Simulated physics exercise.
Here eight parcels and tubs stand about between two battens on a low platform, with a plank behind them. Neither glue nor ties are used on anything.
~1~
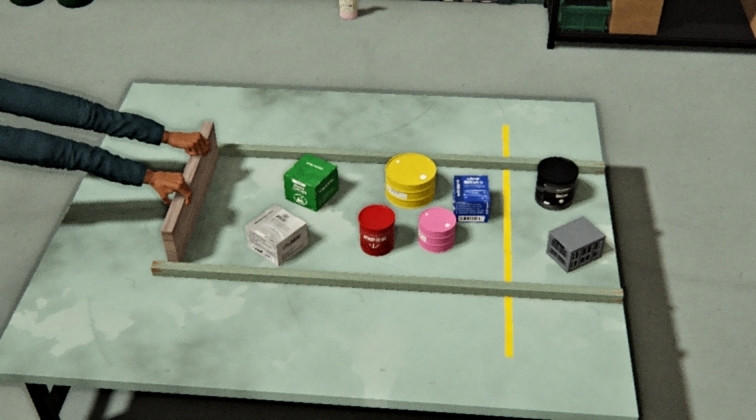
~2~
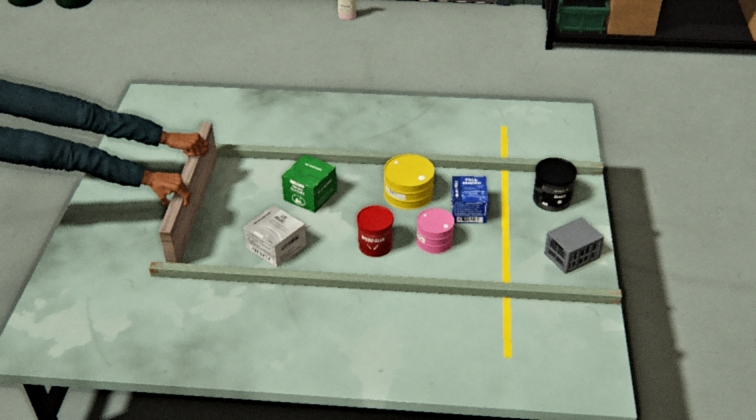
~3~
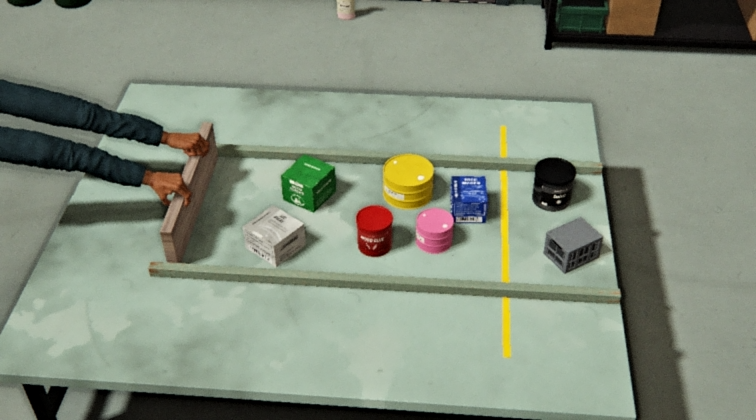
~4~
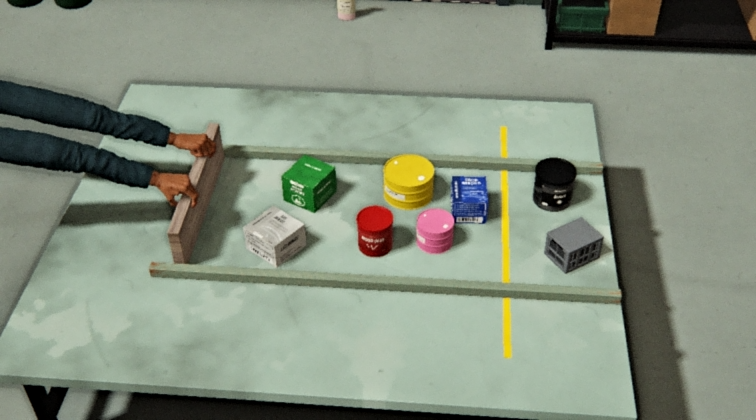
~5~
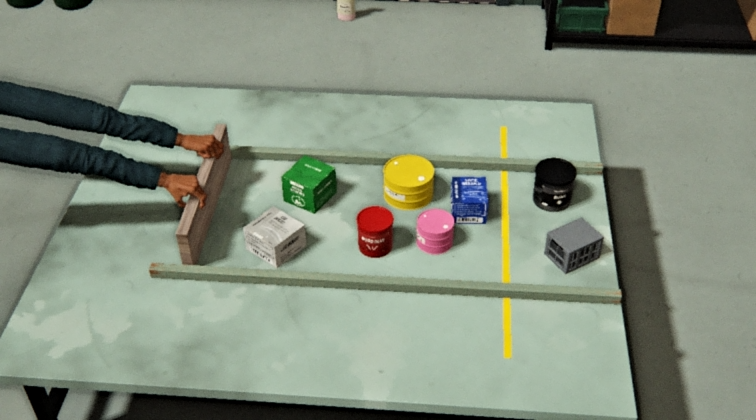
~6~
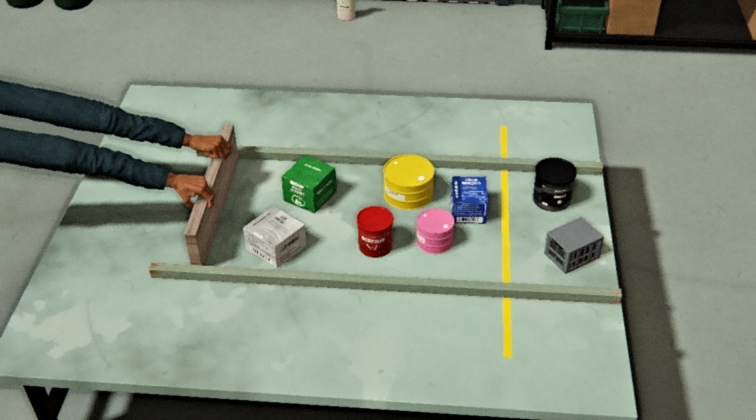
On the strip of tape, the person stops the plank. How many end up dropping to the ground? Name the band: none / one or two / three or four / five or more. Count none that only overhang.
Band: One or two.
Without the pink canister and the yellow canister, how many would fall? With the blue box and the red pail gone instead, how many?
In the first try 0, in the other 1.
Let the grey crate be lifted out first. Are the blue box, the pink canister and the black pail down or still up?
The blue box keeps its place; the pink canister keeps its place; and the black pail is gone.
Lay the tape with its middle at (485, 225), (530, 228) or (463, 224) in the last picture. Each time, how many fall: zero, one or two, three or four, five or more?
Place one: Not one; place two: Three or four; place three: Zero.
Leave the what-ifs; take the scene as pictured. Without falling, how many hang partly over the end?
In total, 2 of them.
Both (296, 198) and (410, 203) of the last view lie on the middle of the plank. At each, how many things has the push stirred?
At the first spot 2, then 6.
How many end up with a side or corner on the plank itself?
All in all, 2.
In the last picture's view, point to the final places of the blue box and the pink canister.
The blue box comes to rest close to (604, 213), while the pink canister rests close to (604, 242).
Soon after, none off yet; grey crate at rest near (574, 245); black pail at rest near (554, 185); blue box at rest near (469, 200).
Then, none off yet; grey crate at rest near (574, 245); black pail at rest near (554, 185); blue box moved a little near (482, 203).
Further on, none off yet; grey crate moved a little near (588, 249); black pail moved a little near (562, 185); blue box moved well along near (549, 213).
At rest, the number that fall off is one or two; fallen, black pail and grey crate.
